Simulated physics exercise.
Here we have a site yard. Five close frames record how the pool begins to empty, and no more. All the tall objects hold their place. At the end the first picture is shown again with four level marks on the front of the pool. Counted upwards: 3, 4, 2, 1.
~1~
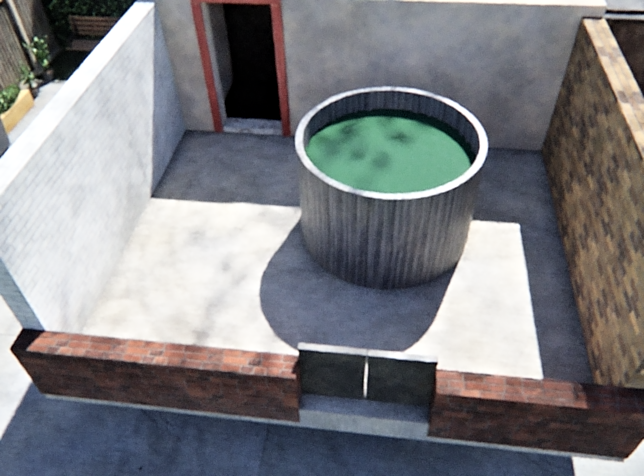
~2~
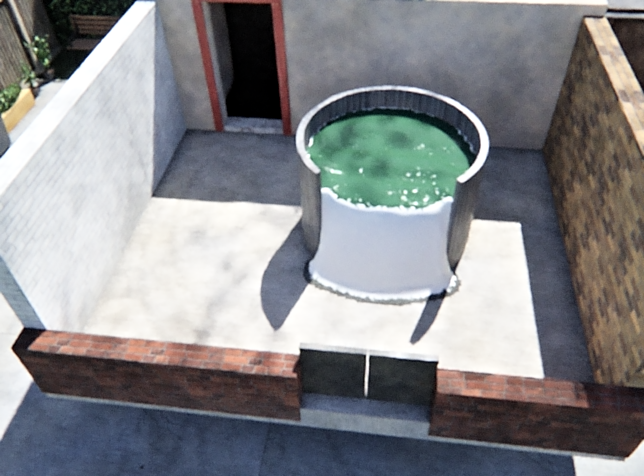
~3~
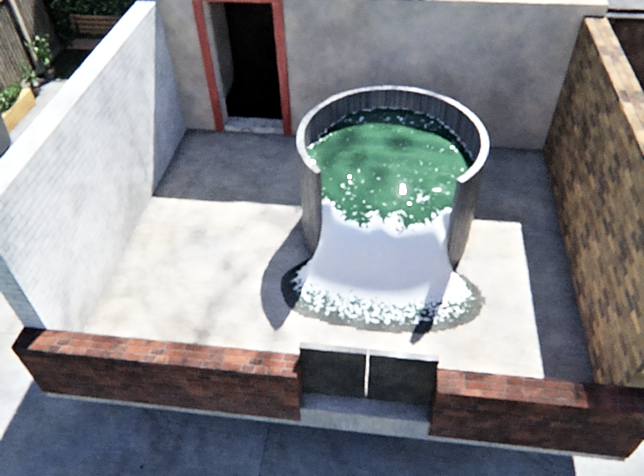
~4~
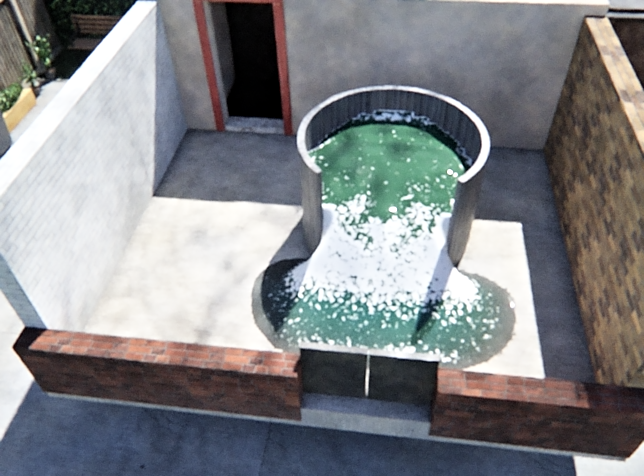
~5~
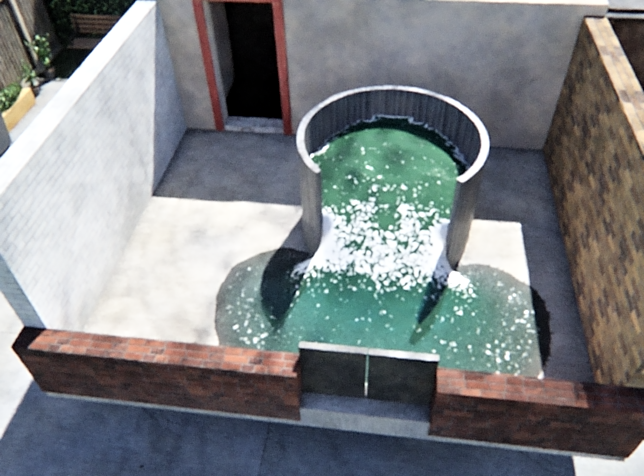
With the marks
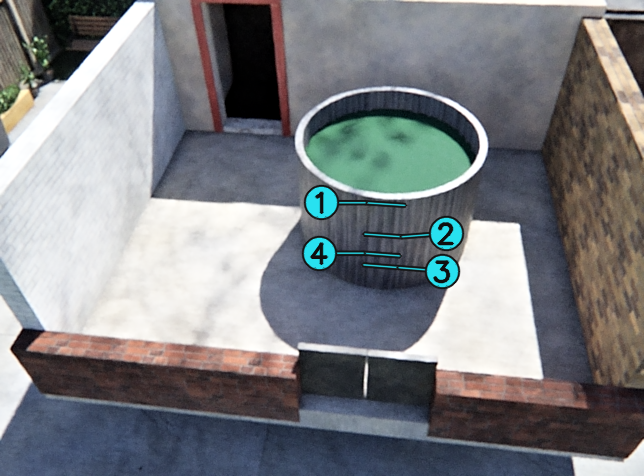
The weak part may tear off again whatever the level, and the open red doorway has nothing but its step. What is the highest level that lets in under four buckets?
4.
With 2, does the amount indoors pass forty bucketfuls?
No.
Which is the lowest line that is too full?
2 it is.
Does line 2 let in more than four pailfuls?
Yes, it does.
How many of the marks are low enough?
Two.
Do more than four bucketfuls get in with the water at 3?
No, not at all.
On the marked copy, 1 at (385, 204); 2 at (383, 235); 3 at (380, 266); 4 at (381, 254); from the bottom up 3, 4, 2, 1.
Choosing 1, dozens of bucketfuls pour in.
Choosing 2, about 12 bucketfuls get in.
Choosing 3, nothing gets over.
Choosing 4, a bucket or two gets in.
